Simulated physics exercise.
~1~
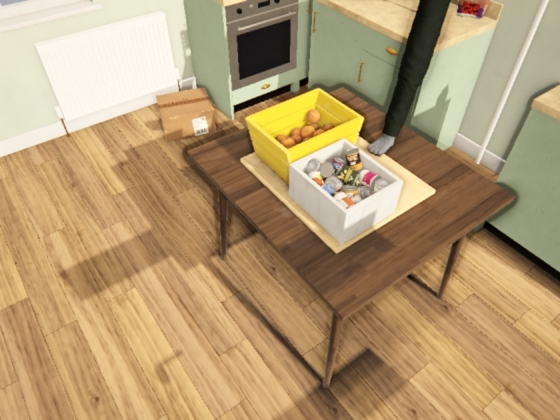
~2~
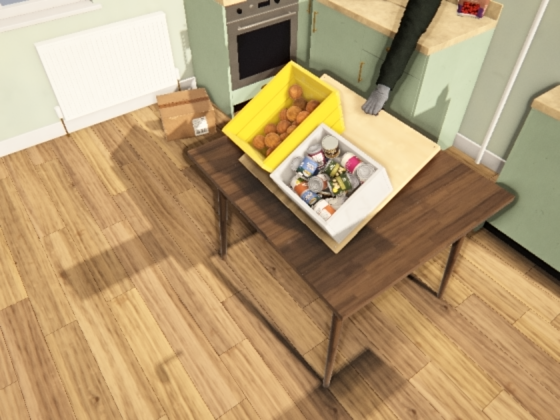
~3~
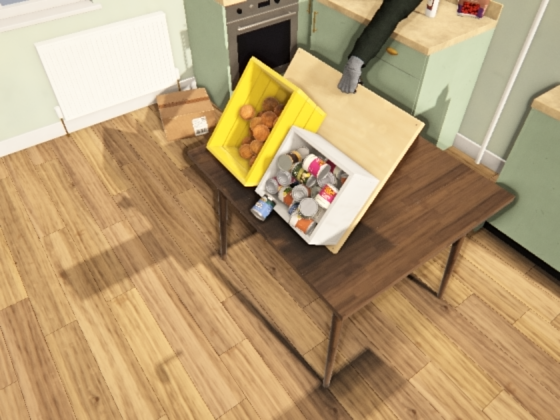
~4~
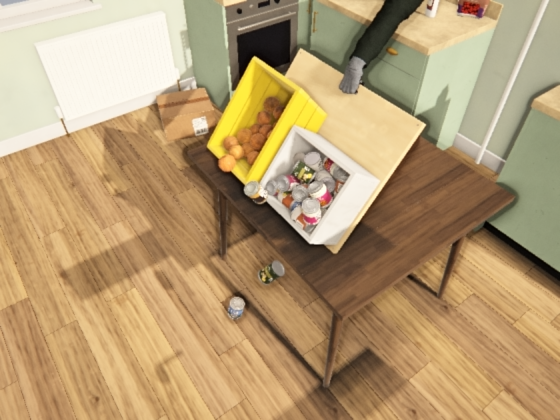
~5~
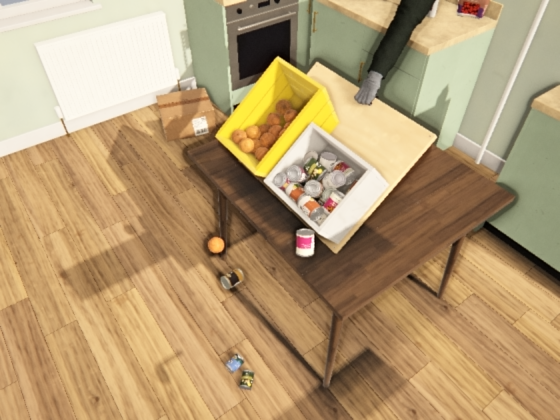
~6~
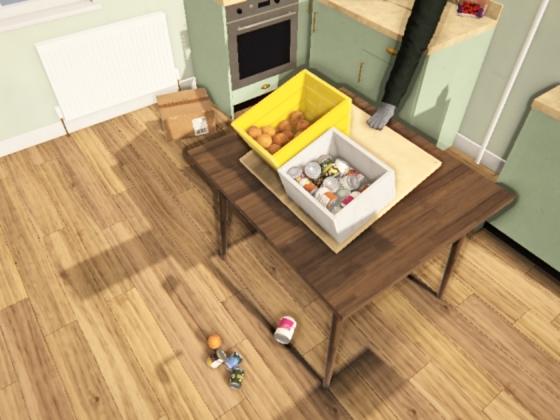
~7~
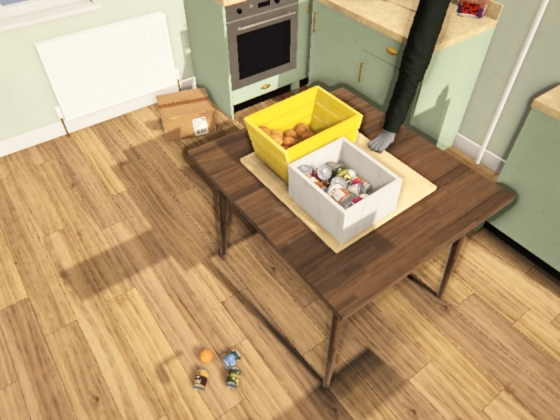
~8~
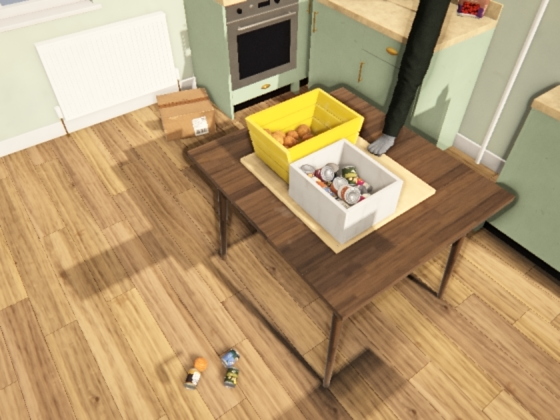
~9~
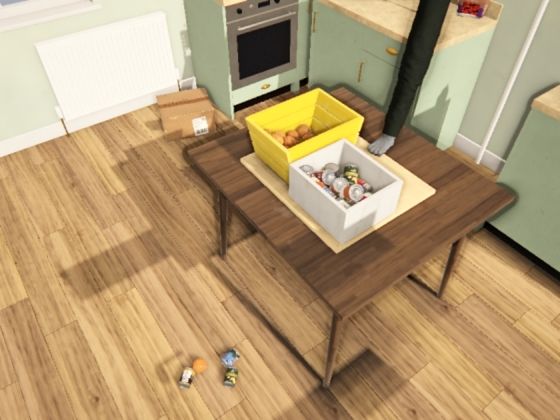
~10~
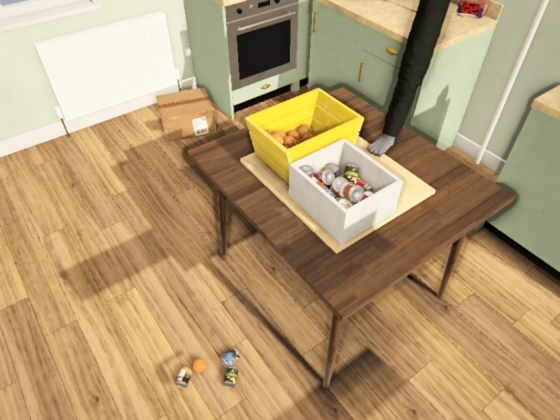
Dark-sleeved arm tilting board with trays of onions and tins on table, then lowering it flat, leaving a few spilled on floor.
